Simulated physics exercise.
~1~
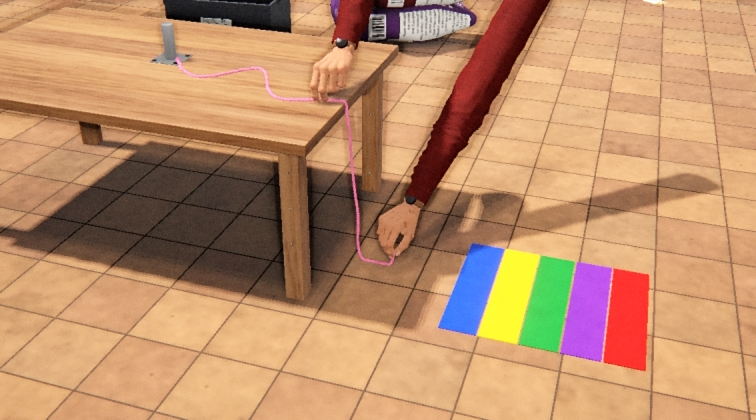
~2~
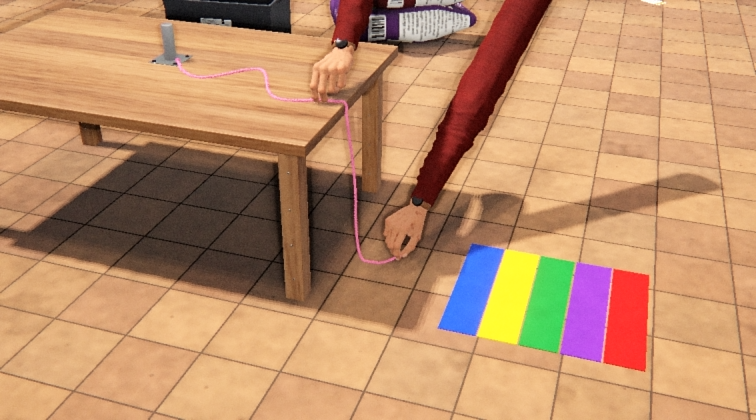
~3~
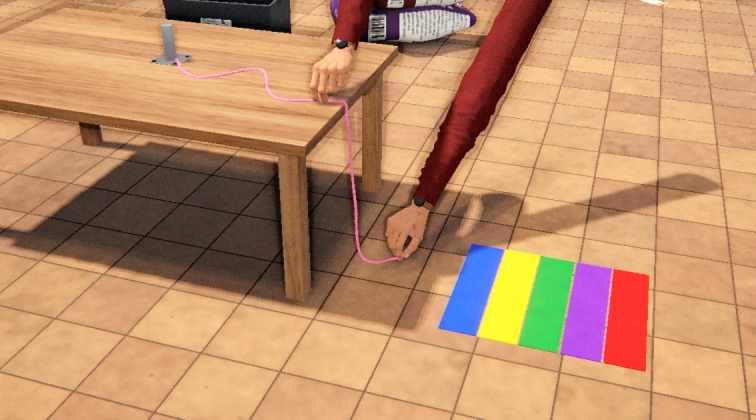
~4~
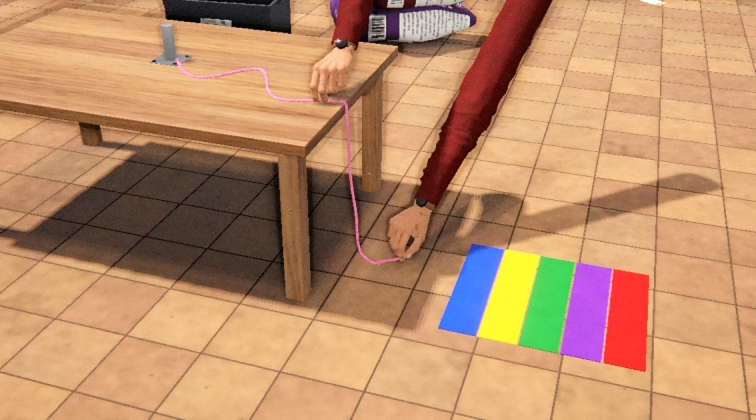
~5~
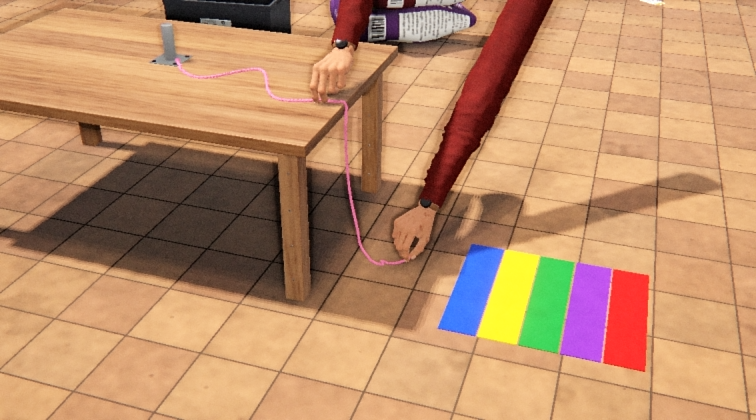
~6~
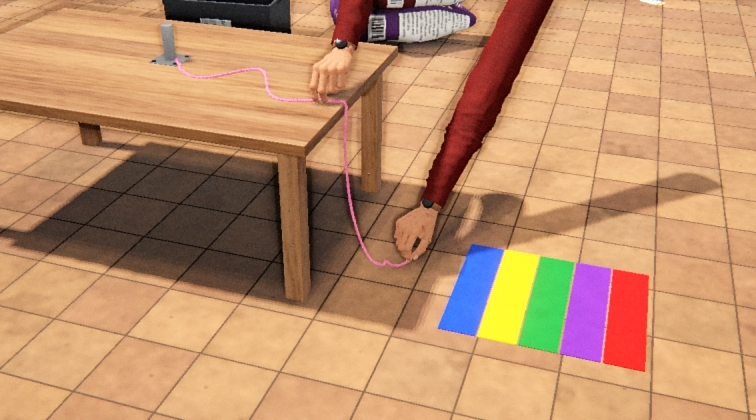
On a tiled floor beside a low wooden table, a hand drew the end of a pink string slightly right toward coloured strips, while another hand stayed at the table's edge, over the string.
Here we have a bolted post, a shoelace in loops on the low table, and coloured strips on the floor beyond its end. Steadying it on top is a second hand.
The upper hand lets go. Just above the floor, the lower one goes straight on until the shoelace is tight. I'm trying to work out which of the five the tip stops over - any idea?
I would say the purple one.
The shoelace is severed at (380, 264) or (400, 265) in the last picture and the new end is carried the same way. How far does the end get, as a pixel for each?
In order, around (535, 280) and (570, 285).
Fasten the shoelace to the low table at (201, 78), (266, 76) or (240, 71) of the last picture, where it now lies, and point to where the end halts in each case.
In order of the tries: About (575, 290), then (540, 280), then (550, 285).
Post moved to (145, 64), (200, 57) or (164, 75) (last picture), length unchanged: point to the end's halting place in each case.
Taking the tries in turn, you get (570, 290), (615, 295) and (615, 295).
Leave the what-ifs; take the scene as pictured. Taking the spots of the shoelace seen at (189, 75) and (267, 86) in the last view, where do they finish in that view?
One finishes at (218, 68) and the other at (320, 90).
A little later, end near (522, 279); over yellow.
Next, end near (567, 287); over green.
When it is tight, end near (593, 292); over purple. It halts on the purple strip.
